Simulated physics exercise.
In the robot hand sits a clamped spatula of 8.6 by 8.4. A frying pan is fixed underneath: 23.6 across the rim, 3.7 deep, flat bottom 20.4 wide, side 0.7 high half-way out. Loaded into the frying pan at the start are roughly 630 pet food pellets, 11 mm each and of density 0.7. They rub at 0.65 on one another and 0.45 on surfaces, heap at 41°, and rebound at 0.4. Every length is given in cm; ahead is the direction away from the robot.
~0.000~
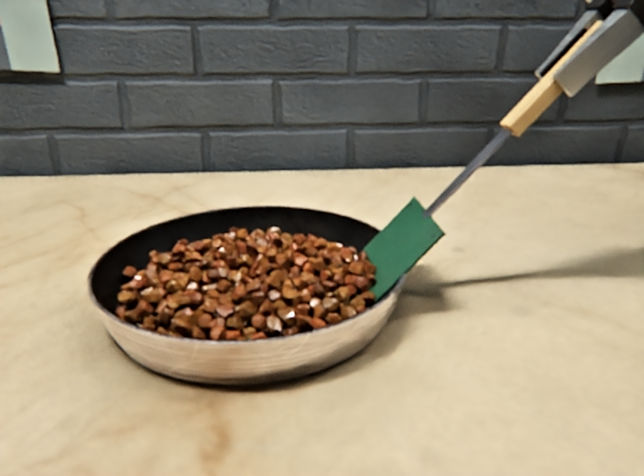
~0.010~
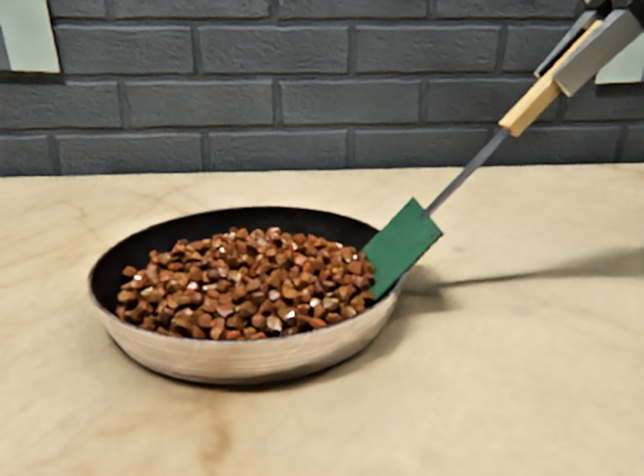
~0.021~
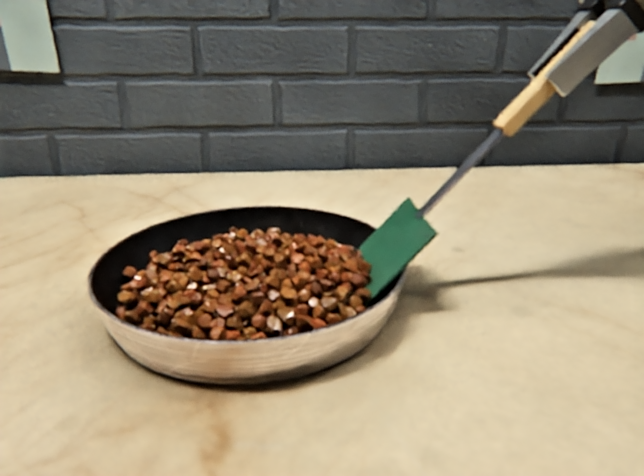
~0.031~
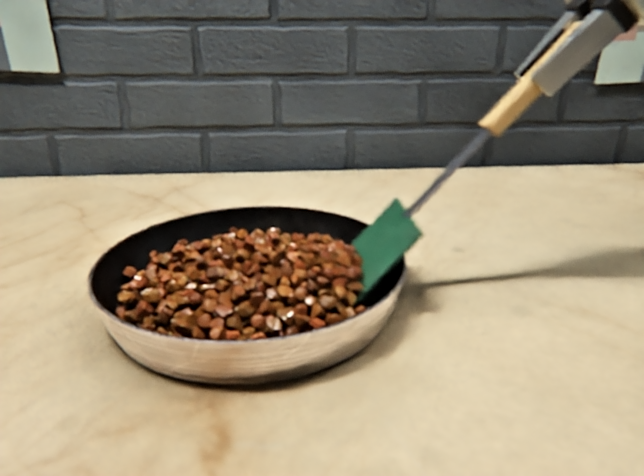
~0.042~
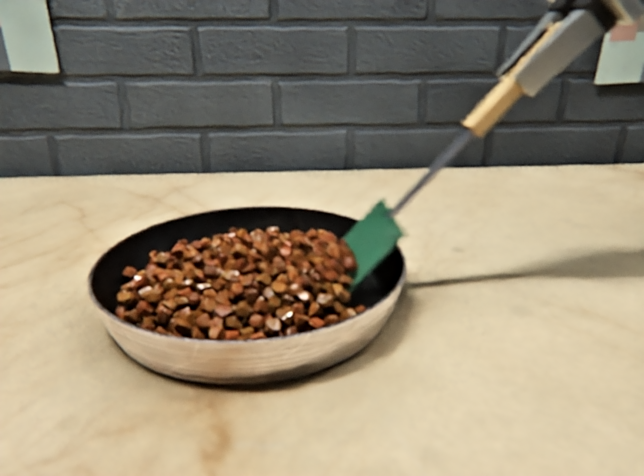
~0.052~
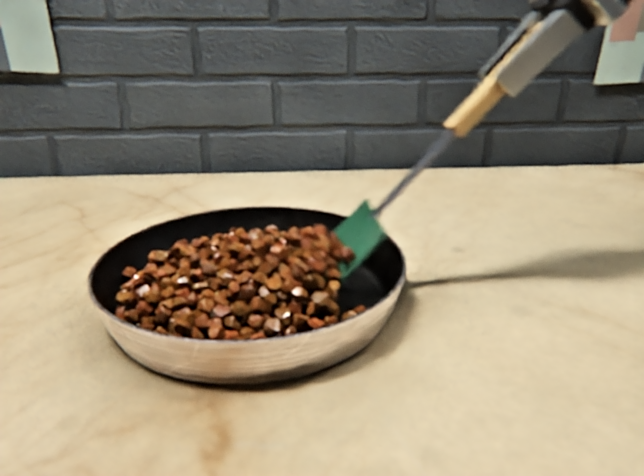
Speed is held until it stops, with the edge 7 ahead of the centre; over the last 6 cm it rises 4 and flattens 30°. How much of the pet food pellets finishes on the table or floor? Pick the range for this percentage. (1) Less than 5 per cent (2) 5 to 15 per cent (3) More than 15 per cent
Option 3: More than 15 per cent.
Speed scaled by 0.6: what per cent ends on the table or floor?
That comes to some 15 per cent, roughly.
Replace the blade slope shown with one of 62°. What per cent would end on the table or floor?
30 %.
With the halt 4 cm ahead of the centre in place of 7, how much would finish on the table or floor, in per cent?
It would come to roughly 20 percent.
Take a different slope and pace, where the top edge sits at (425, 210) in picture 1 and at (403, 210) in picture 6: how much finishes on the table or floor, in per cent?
About 10 per cent.
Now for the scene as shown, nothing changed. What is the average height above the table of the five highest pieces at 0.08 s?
I'd say close to 7 cm on average.
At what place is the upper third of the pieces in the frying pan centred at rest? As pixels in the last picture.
You'll find it at about (163, 271).
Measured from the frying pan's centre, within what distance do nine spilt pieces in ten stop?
Roughly 40 cm.
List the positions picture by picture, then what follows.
The spatula top edge at (429, 213), sloping 49°; upper third of the load around (260, 271), from x 120 to 370, top at y 235; 634 in the frying pan, in the first frame.
The spatula top edge at (427, 213), sloping 49°; upper third of the load around (260, 271), from x 120 to 370, top at y 235, in the second frame.
The spatula top edge at (422, 213), sloping 49°; upper third of the load around (260, 270), from x 120 to 370, top at y 235, in the third frame.
The spatula top edge at (409, 214), sloping 49°; upper third of the load around (260, 268), from x 120 to 370, top at y 235, in the fourth frame.
The spatula top edge at (393, 214), sloping 49°; upper third of the load around (262, 265), from x 120 to 370, top at y 230, in the fifth frame.
The spatula top edge at (376, 215), sloping 49°; upper third of the load around (263, 261), from x 120 to 370, top at y 230; 634 in the frying pan, in the sixth frame.
After 0.08 s, sloping 49°, highest piece 7 above the table; 634 in the frying pan.
After 0.10 s, sloping 40°, highest piece 9 above the table; 634 in the frying pan.
After 0.32 s, sloping 19°, highest piece 8 above the table; 457 in the frying pan, 155 on the table or floor, 22 on the blade or in flight.
After 1.37 s, sloping 19°, highest piece 5 above the table; 454 in the frying pan, 180 on the table or floor.
In the end, 454 in the frying pan, 180 on the table or floor. That is 28 % on the table or floor.
